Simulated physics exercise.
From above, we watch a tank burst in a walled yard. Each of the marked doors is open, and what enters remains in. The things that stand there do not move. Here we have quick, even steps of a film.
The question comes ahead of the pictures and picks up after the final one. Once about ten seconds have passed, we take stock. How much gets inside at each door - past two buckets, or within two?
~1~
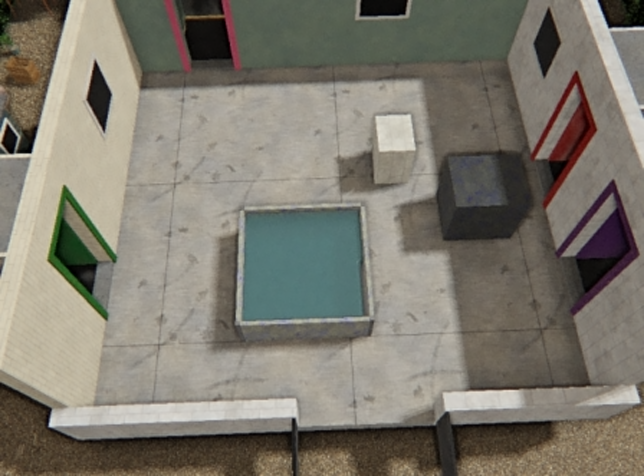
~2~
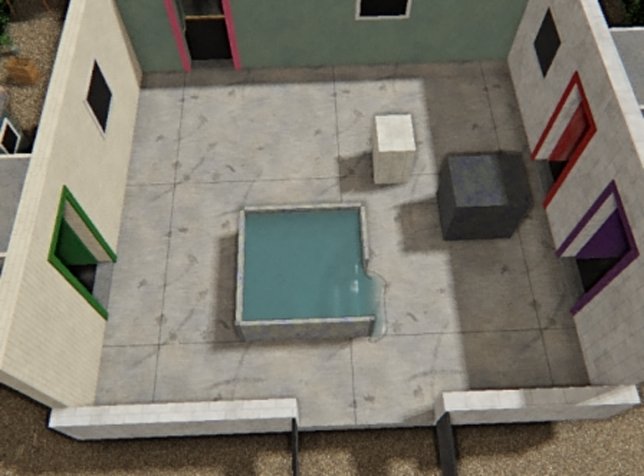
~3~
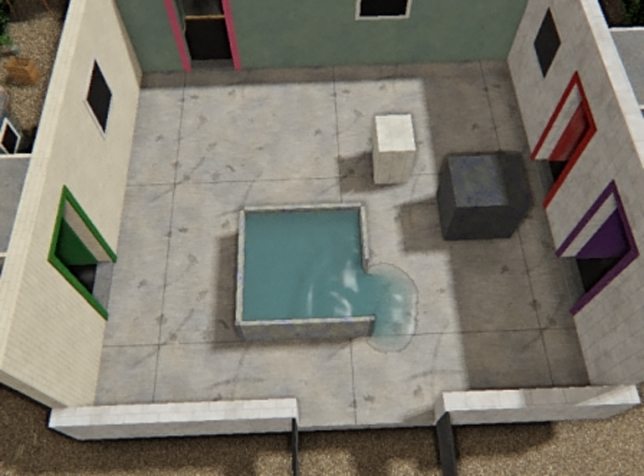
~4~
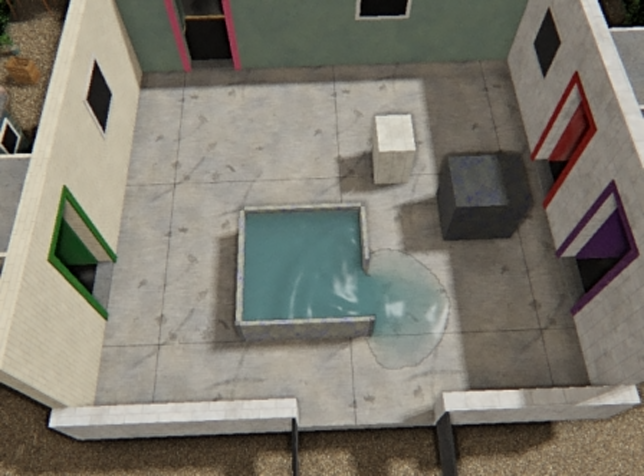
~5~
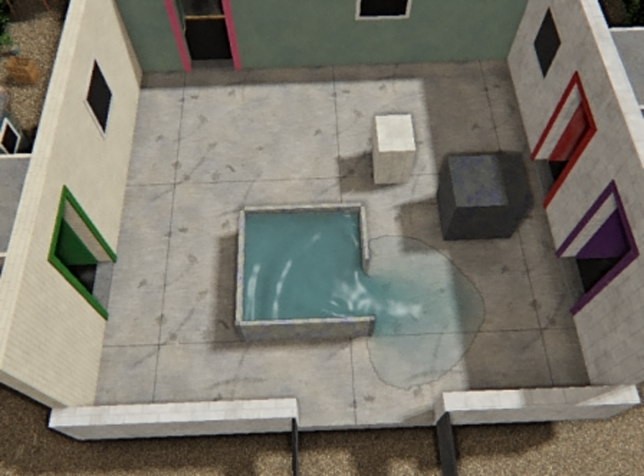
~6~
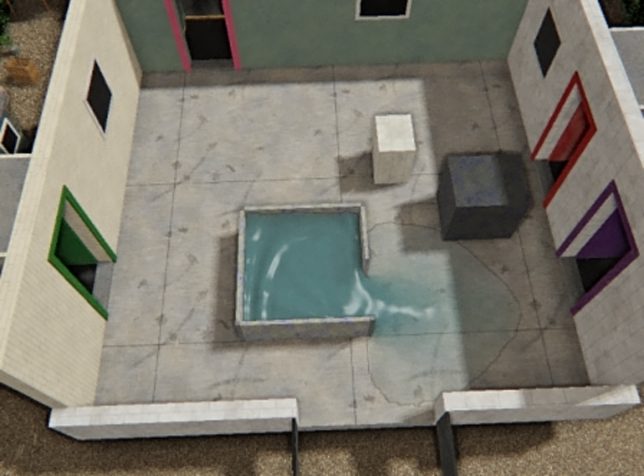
The red door keeps inside the allowance there; the green door keeps inside the allowance there; the purple door exceeds the allowance there; the pink door keeps inside the allowance there.
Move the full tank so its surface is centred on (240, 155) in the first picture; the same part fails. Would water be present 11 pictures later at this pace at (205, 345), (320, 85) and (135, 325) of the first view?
Check in sequence: Still parched, soaked through, still parched.
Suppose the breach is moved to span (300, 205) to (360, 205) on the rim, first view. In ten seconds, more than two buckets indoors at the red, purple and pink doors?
Going through them, the red one falls below the cutoff, the purple one falls below the cutoff, the pink one clears the cutoff.
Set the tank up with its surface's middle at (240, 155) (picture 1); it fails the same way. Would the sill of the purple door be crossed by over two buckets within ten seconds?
My answer is that the purple door ends up beneath.
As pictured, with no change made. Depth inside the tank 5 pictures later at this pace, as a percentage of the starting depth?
About 70 per cent.
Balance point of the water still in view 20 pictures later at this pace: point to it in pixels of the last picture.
At roughly (419, 291).
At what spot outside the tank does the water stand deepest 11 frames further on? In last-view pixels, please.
Somewhere near (591, 398).
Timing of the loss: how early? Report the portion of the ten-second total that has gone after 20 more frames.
Working it through, I arrive at 45 per cent.
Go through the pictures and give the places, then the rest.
The tank at (304, 263) is whole and still, in the first picture.
The front is at (375, 336), out from the gap at (365, 300), in the second picture.
The front is at (412, 288), out from the gap at (365, 300), in the third picture.
The front is at (442, 294), out from the gap at (365, 301), in the fourth picture.
Water pours out at (365, 300) and has run to (479, 317), in the fifth picture.
Water pours out at (365, 300) and has run to (514, 319), in the sixth picture.
A moment on, water covers 20 % of the floor; the red door not reached, the green door not reached, the purple door under two buckets in, the pink door not reached.
Next, water covers 20 % of the floor; the red door wet at the sill, nothing in, the green door not reached, the purple door over two buckets in, the pink door not reached.
Then, water covers 30 % of the floor; the red door wet at the sill, nothing in, the green door not reached, the purple door far over two buckets in, the pink door not reached.
Later, water covers 45 % of the floor; the red door wet at the sill, nothing in, the green door not reached, the purple door far over two buckets in, the pink door not reached.
In the end, water covers 75 % of the floor; the red door wet at the sill, nothing in, the green door not reached, the purple door far over two buckets in, the pink door wet at the sill, nothing in.
